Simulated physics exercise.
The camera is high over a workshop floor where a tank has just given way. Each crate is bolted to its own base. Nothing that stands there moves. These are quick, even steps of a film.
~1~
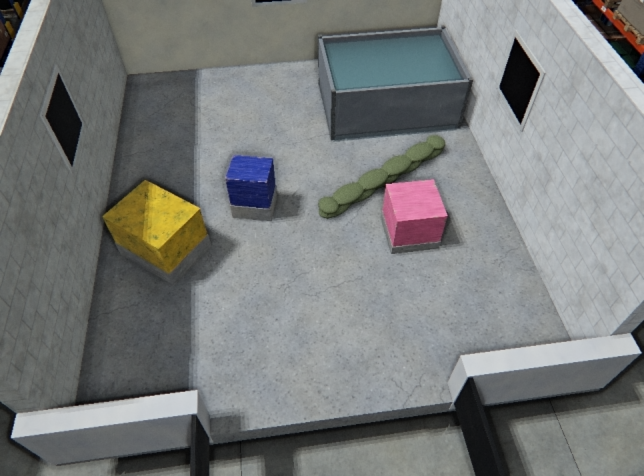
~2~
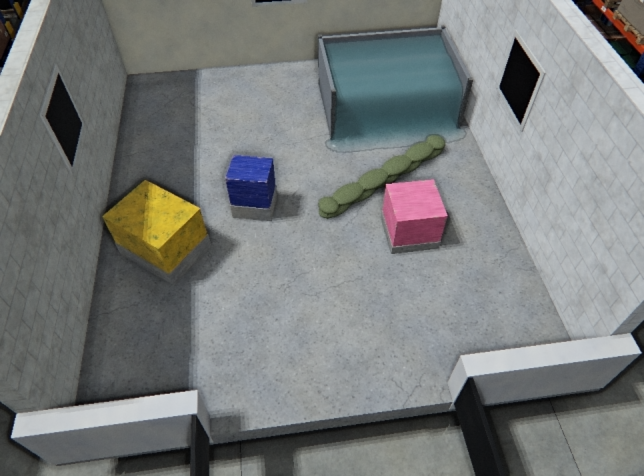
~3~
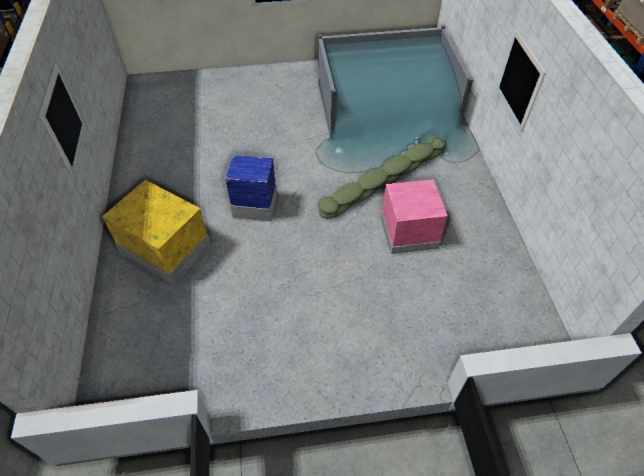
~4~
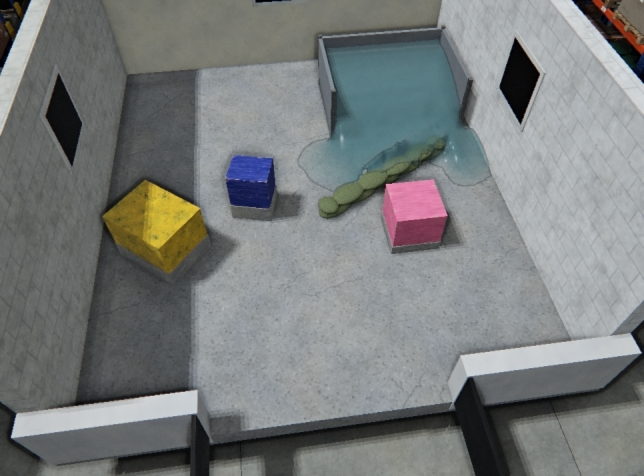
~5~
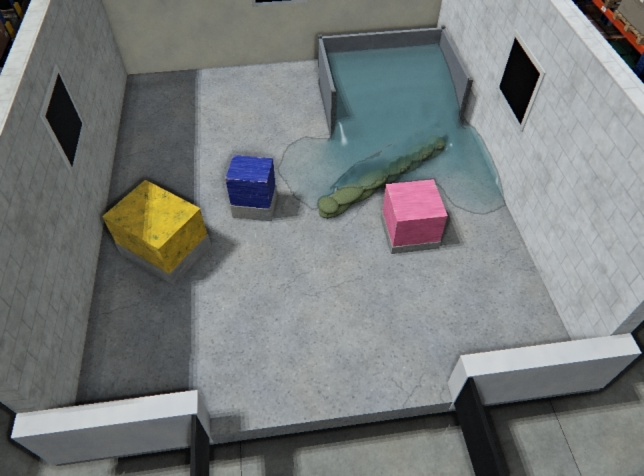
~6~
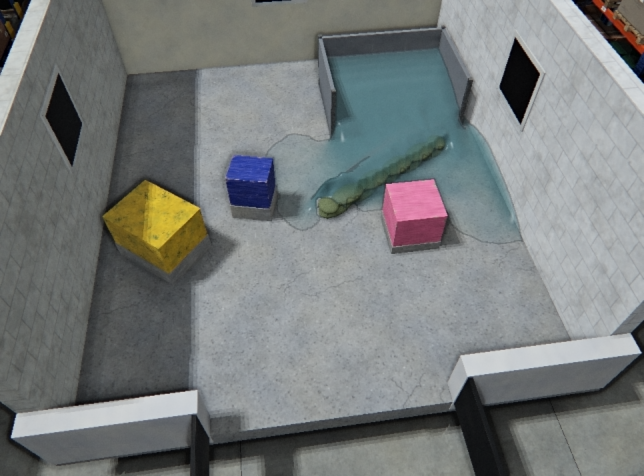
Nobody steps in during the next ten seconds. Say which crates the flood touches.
The pink crate gets wet; the blue crate gets wet; the yellow crate stays dry.
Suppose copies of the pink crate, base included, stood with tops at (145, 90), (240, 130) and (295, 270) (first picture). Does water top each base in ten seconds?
In that order: Keeps dry, is wetted, is wetted.
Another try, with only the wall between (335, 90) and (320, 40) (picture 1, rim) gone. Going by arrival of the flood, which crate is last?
That is the pink one.
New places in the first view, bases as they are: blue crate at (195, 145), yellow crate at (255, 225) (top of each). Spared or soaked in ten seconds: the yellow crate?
One by one: Yellow is soaked.
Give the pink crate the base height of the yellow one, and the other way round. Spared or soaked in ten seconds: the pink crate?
In short: Pink crate is topped.
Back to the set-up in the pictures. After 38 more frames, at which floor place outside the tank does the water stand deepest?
Near (88, 332).
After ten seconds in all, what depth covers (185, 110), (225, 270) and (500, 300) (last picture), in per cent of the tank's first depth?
Roughly 6, 8 and 6 per cent, in turn.
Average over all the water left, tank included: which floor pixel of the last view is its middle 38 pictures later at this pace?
At about (301, 203).
A moment on, water covers 40 % of the floor; the pink crate water round its plinth, the blue crate water round its plinth, the yellow crate water round its plinth.
Next, water covers 65 % of the floor; the pink crate water round its plinth, the blue crate water round its plinth, the yellow crate water round its plinth.
Then, water covers 75 % of the floor; the pink crate water round its plinth, the blue crate water round its plinth, the yellow crate water round its plinth.
Later, water covers 90 % of the floor; the pink crate water round its plinth, the blue crate water round its plinth, the yellow crate water round its plinth.
In the end, water covers 100 % of the floor; the pink crate was topped, the blue crate was topped, the yellow crate stayed above the water.
